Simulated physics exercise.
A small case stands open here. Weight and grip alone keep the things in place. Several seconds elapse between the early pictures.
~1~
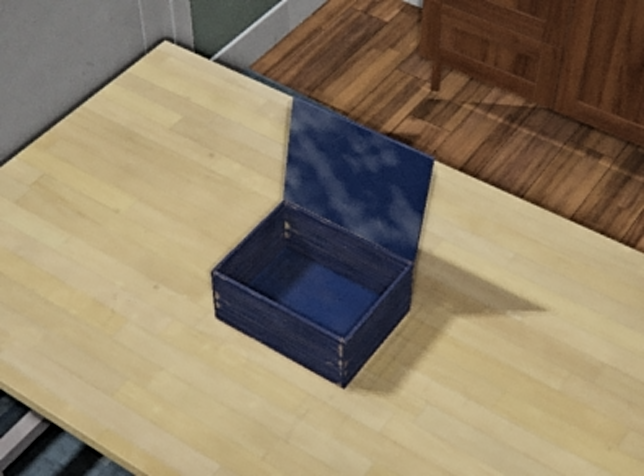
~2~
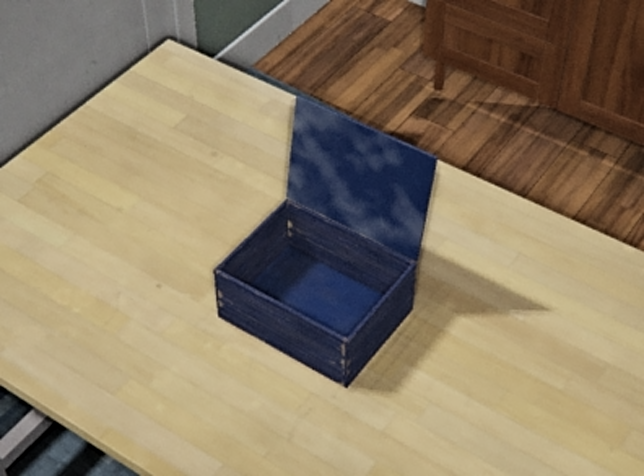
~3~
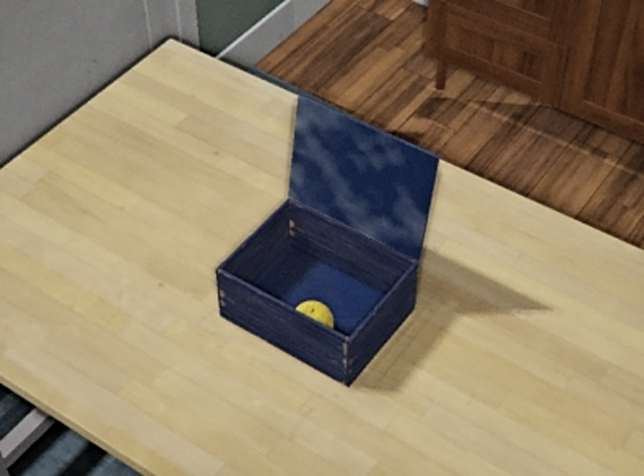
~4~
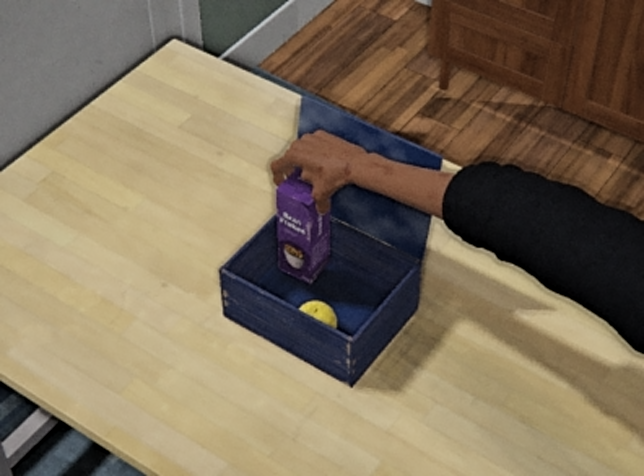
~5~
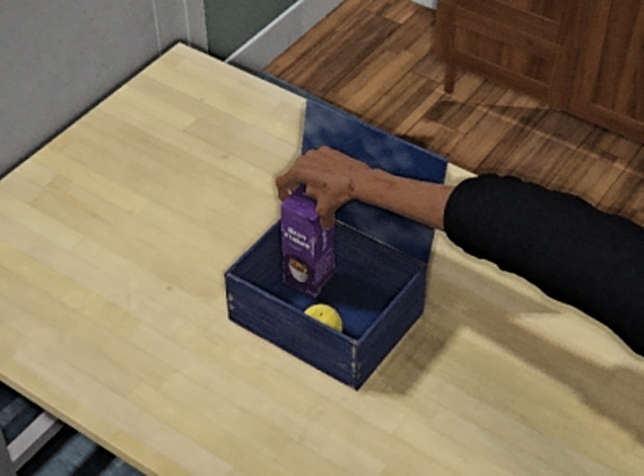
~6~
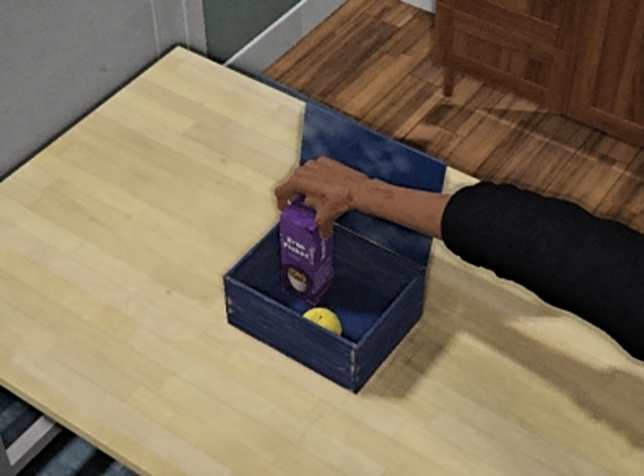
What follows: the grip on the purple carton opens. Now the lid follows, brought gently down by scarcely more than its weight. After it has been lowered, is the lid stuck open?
Yes.
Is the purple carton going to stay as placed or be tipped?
By the end it has leaned over.
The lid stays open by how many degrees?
Close to 20 degrees.
Then, 1.30 s on from there, lid 79° above the rim.
Then, 1.90 s on from there, lid 46° above the rim; purple carton turned 14° from how it was put near (299, 259).
Then, 2.30 s on from there, lid 22° above the rim; purple carton turned 42° from how it was put near (283, 279).
In the end, lid 21° above the rim; toppled in the box, purple carton; yellow apple unmoved. At the end, from the last picture's camera, purple carton near (283, 278).
